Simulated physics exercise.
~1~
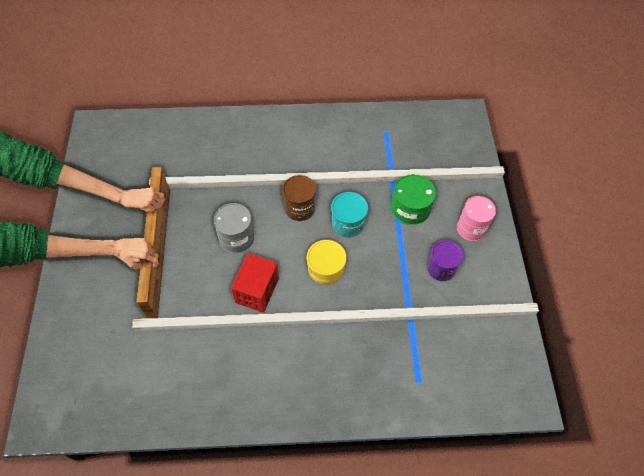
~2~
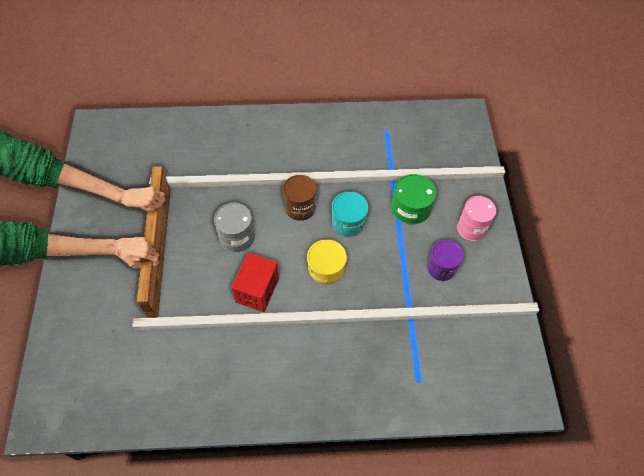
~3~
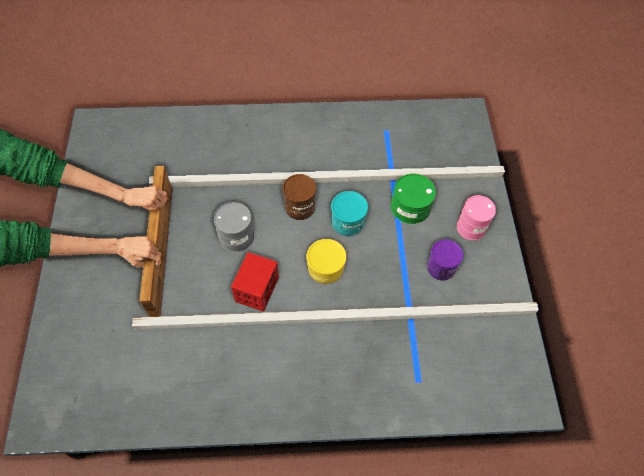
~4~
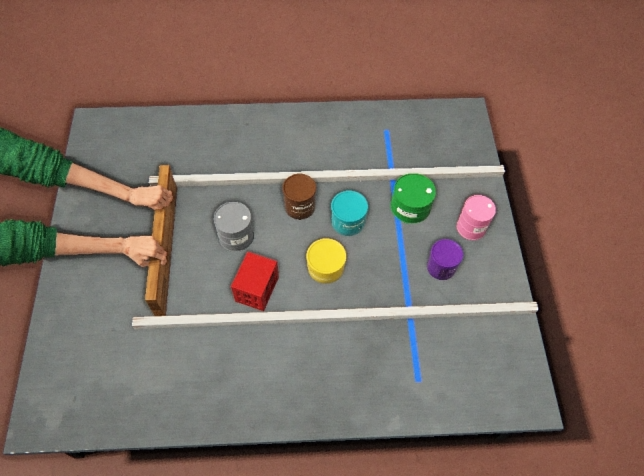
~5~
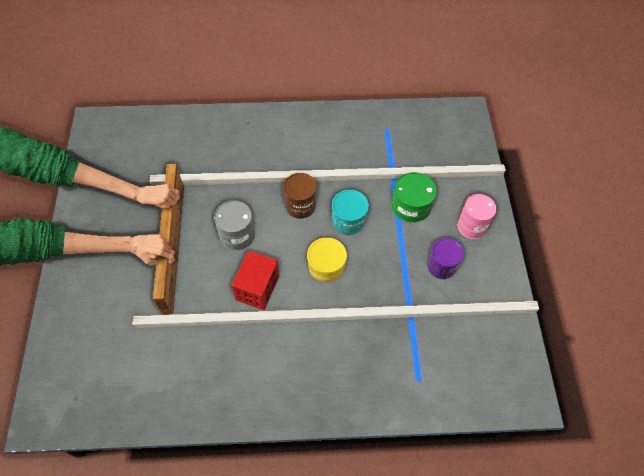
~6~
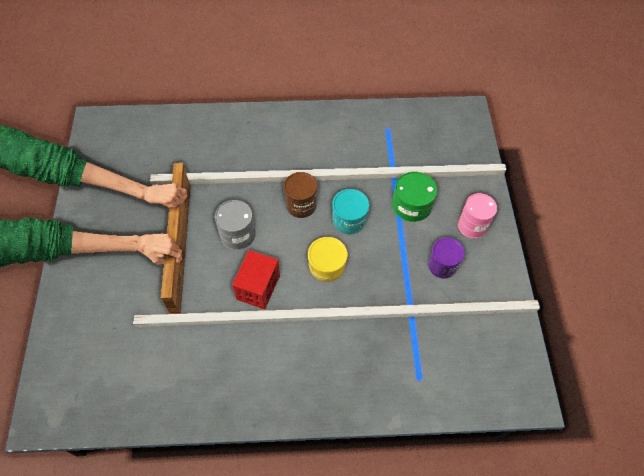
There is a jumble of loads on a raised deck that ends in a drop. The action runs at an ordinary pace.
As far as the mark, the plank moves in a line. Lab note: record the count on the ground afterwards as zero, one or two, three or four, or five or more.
Count on ground: Zero.
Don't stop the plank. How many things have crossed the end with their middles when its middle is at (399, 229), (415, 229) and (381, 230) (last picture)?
That makes 0, 0, 0.
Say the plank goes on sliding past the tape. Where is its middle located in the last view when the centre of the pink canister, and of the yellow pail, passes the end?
For the pink canister, about (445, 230); for the yellow pail, about (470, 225).
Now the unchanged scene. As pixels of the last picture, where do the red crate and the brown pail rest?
Near (424, 272) and (415, 195).
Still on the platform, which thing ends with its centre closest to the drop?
The purple pail, that one.
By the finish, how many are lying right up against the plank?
Number in contact with it: 3.
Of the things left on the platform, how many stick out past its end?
The number would be 0.
Soon after, none off yet; pink canister at rest near (477, 216); purple pail at rest near (445, 259); green canister at rest near (414, 197).
After that, none off yet; pink canister at rest near (477, 216); purple pail moving near (448, 259); green canister displaced a little near (434, 191).
In the end, the number that fall off is zero.
